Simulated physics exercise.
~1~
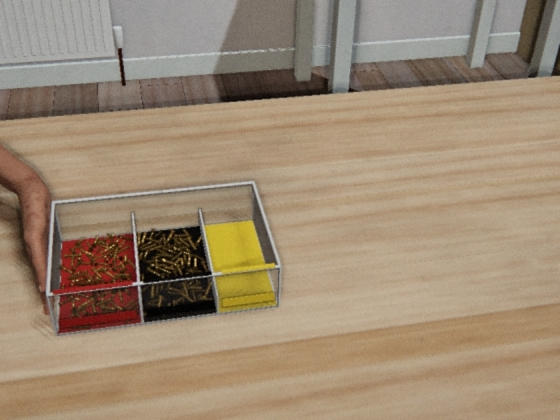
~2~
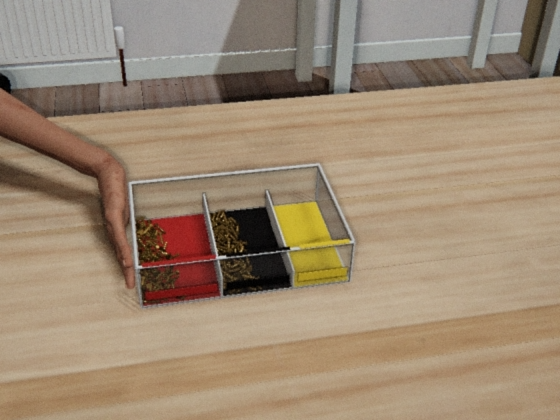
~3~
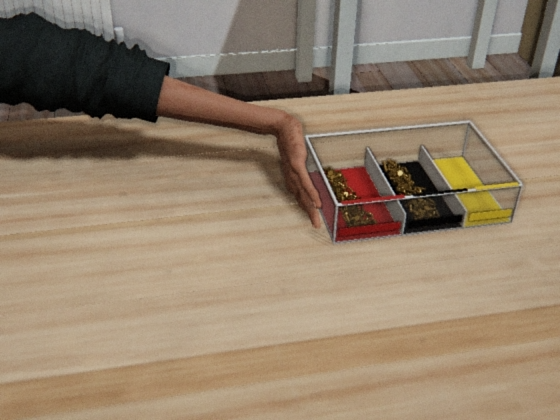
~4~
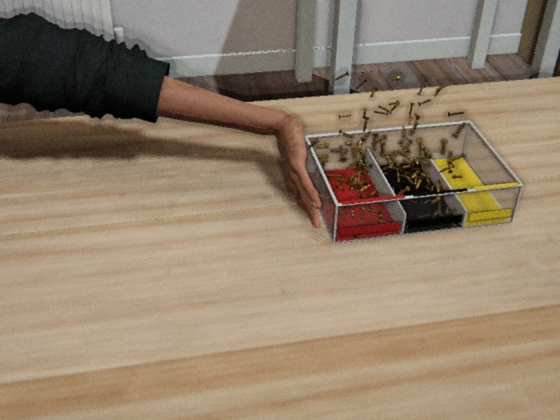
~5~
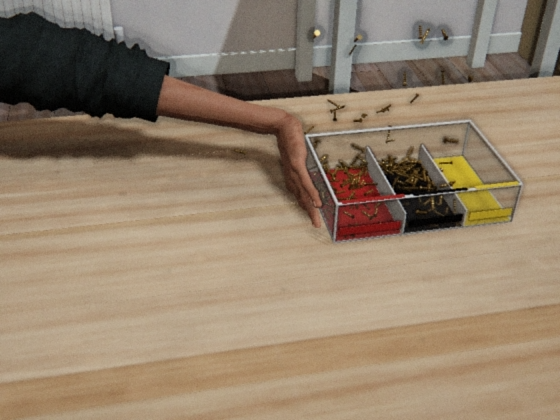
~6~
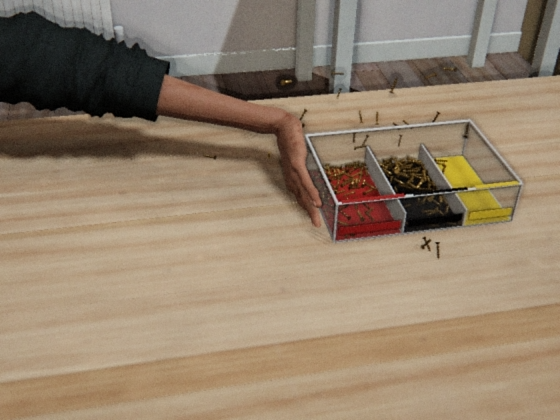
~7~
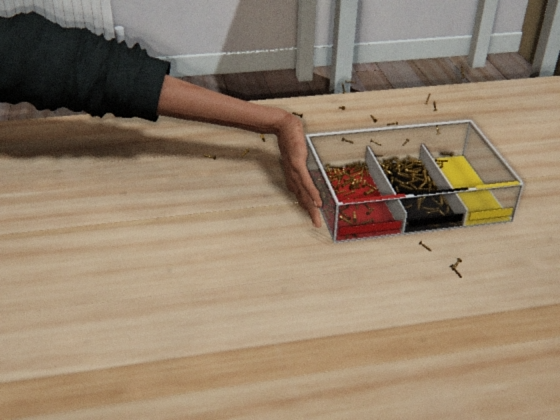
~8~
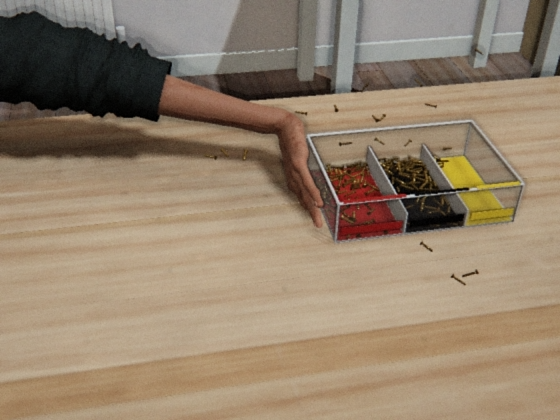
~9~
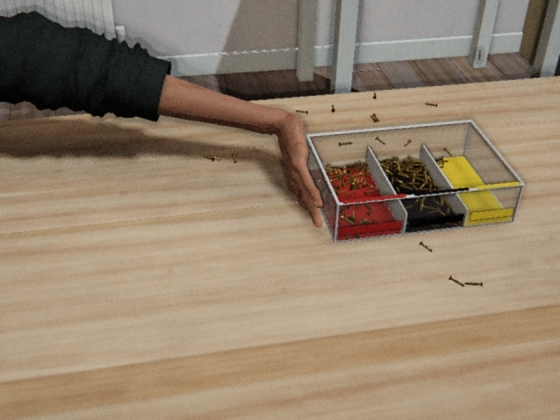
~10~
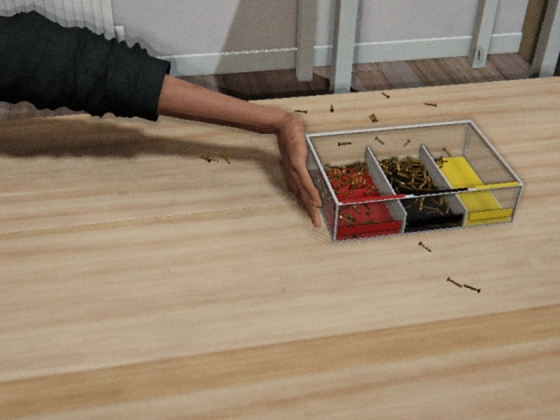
A clear tray with red, black and yellow compartments slides right across a wooden table, pushed by a hand at its left side. The small brass-coloured screws, lying in the red and black sections, bunch up toward the left of each section as it travels. The tray then stops short, and many screws fly up above it. Some drop back inside, while others land on the table around it and roll or skid a little. At the end the hand still rests against the tray, most screws remain in red and black, yellow looks nearly empty, and several lie scattered outside.
